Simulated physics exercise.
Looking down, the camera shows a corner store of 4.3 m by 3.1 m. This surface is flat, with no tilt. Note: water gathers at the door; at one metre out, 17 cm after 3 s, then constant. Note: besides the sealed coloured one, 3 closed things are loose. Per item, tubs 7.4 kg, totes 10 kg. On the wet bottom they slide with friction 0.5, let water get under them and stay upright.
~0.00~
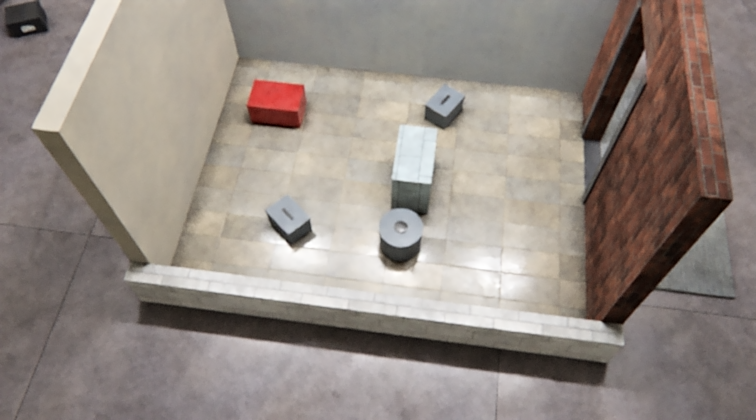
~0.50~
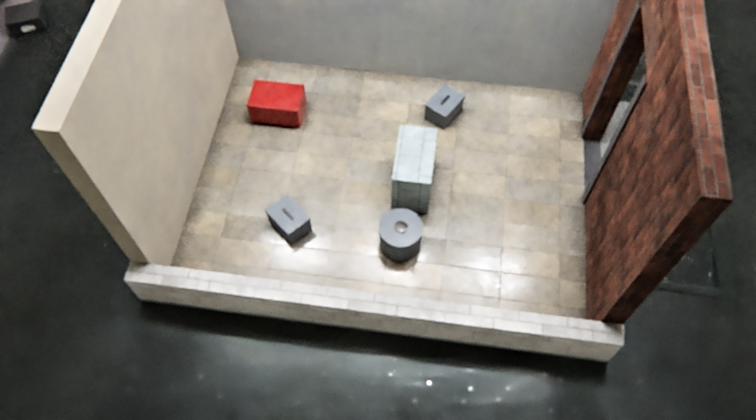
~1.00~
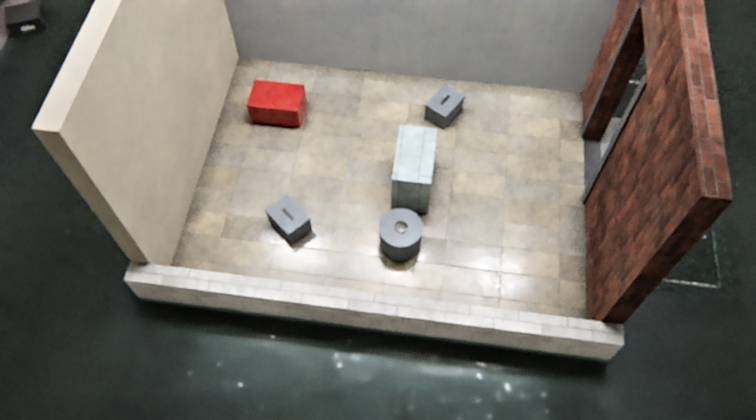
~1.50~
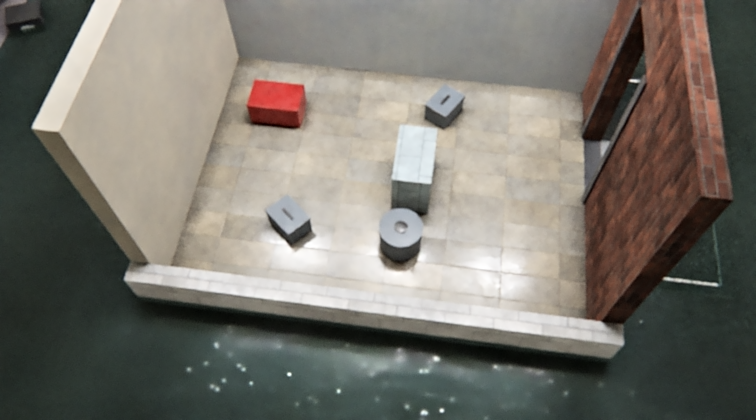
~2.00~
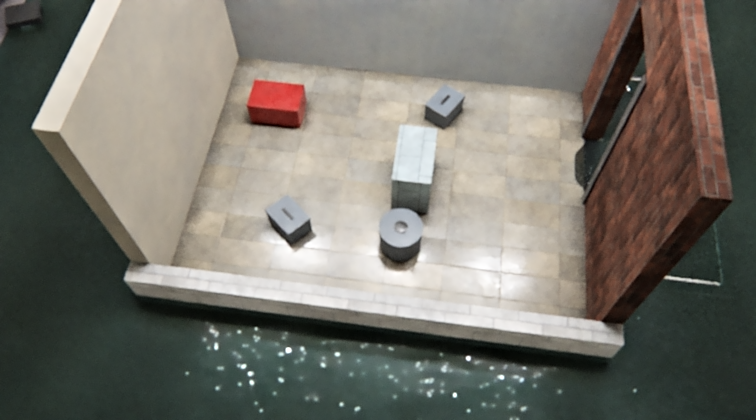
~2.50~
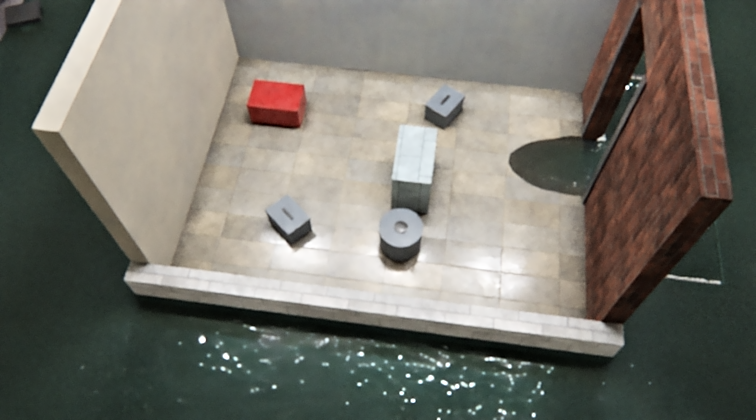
Tiled room from above, dark water covering the ground outside, then spreading in through the right doorway while the objects stay still.
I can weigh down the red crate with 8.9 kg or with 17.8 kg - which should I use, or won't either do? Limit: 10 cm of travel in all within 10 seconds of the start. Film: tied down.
Go with the heavier one.
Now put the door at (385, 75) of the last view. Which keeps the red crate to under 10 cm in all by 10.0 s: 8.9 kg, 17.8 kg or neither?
Moved there, the heavy choice alone works.
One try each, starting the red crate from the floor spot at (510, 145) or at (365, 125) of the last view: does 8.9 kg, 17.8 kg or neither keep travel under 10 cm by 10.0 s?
Taking the two spots in turn, neither keeps it, then only the heavier keeps it.
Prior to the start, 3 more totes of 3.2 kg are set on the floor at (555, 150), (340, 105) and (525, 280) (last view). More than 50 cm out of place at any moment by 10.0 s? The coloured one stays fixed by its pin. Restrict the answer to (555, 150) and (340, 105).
Those two come out over the line and over the line, in that order.
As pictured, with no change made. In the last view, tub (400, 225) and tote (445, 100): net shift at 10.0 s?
Net displacement, in order: 5 cm; 30 cm.
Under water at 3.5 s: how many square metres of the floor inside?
I'd estimate close to 3.0 m2.
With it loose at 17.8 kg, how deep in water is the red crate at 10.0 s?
Something like 5 centimetres.
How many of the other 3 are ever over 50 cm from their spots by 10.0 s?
By my tally, 0.
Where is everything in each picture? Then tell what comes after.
The first frame shows the red crate at (276, 95), on the bottom; water covers 0.0 m2; 0 of 4 have shifted.
The second frame shows the red crate at (276, 95), on the bottom; 0.0 m2 under water; 0 of 4 have shifted.
The third frame shows the red crate at (276, 95), on the bottom; 0.0 m2 under water; 0 of 4 have shifted.
The fourth frame shows the red crate at (276, 95), on the bottom; water covers 0.0 m2; 0 of 4 have shifted.
The fifth frame shows the red crate at (276, 95), on the bottom; 0.0 m2 under water; 0 of 4 have shifted.
The sixth frame shows the red crate at (276, 95), on the bottom; water covers 0.5 m2; 0 of 4 have shifted.
After 3.5 s the red crate would be 0 cm from its start with 8.9 kg and 0 cm from its start with 17.8 kg; 0 cm of water round it then.
After 4.5 s the red crate would be 0 cm from its start with 8.9 kg and 0 cm from its start with 17.8 kg; 0 cm of water round it then.
After 7.0 s the red crate would be 0 cm from its start with 8.9 kg and 0 cm from its start with 17.8 kg; 2 cm of water round it then.
After 10.0 s the red crate would be 38 cm from its start with 8.9 kg and 0 cm from its start with 17.8 kg; 5 cm of water round it then.
